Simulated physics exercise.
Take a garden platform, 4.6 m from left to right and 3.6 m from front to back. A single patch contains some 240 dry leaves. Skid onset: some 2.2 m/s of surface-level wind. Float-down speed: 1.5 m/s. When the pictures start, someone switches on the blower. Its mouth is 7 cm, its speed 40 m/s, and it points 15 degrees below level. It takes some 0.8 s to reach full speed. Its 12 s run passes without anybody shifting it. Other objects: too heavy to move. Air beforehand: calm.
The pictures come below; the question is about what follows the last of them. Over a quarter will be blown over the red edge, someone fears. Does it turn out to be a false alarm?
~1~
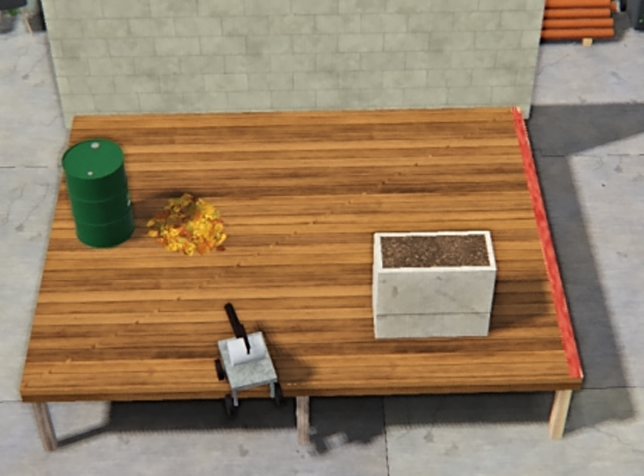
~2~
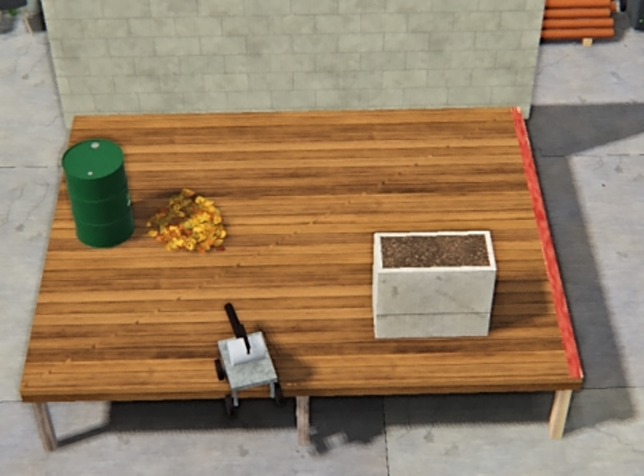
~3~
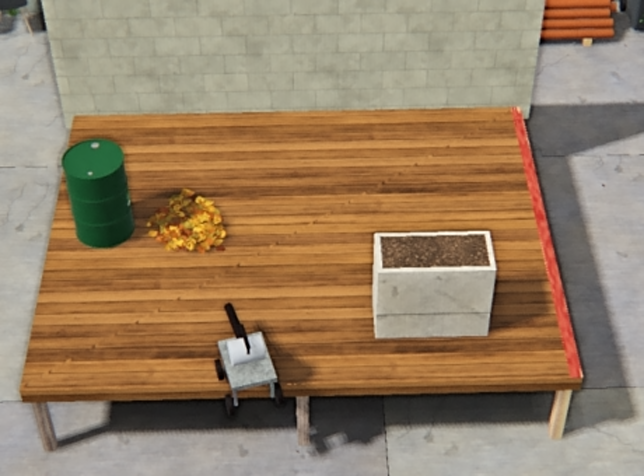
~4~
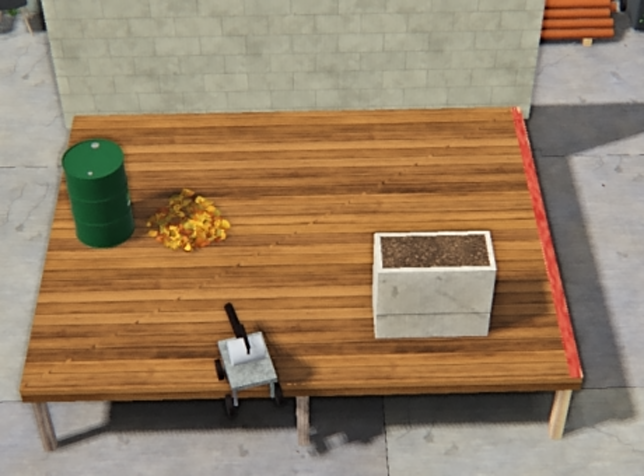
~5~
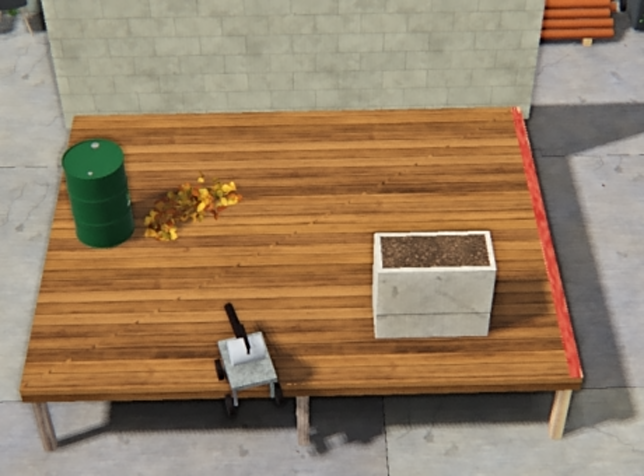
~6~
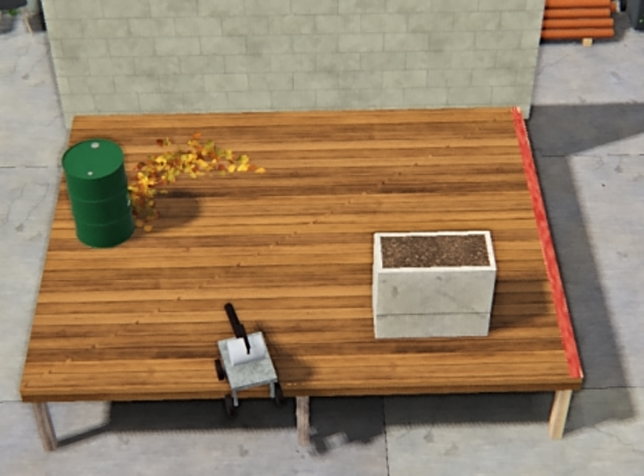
That edge gets a quarter at most.
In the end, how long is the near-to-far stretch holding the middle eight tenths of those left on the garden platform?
Around 0.4 m.
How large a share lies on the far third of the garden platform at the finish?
About 30 %.
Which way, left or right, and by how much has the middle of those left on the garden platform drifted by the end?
Shift: Toward the right-hand side, approx. 0.2 m.
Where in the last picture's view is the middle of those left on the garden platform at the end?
Around (223, 112).
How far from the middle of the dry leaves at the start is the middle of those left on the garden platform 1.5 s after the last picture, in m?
Roughly 1.8 m.
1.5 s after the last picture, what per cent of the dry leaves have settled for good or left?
I would put it at around 20 %.
Then, 1.5 s after the last picture, 0 % are over the red edge; the middle of those still in play is near (175, 113); 21 % have settled or left.
Then, 2.9 s after the last picture, 0 % are over the red edge; the middle of those still in play is near (192, 111); 55 % have settled or left.
Then, 5.7 s after the last picture, 0 % are over the red edge; the middle of those still in play is near (207, 113); 70 % have settled or left.
Then, 11.1 s after the last picture, at the end, 0 % are over the red edge; the middle of those still in play is near (223, 112).
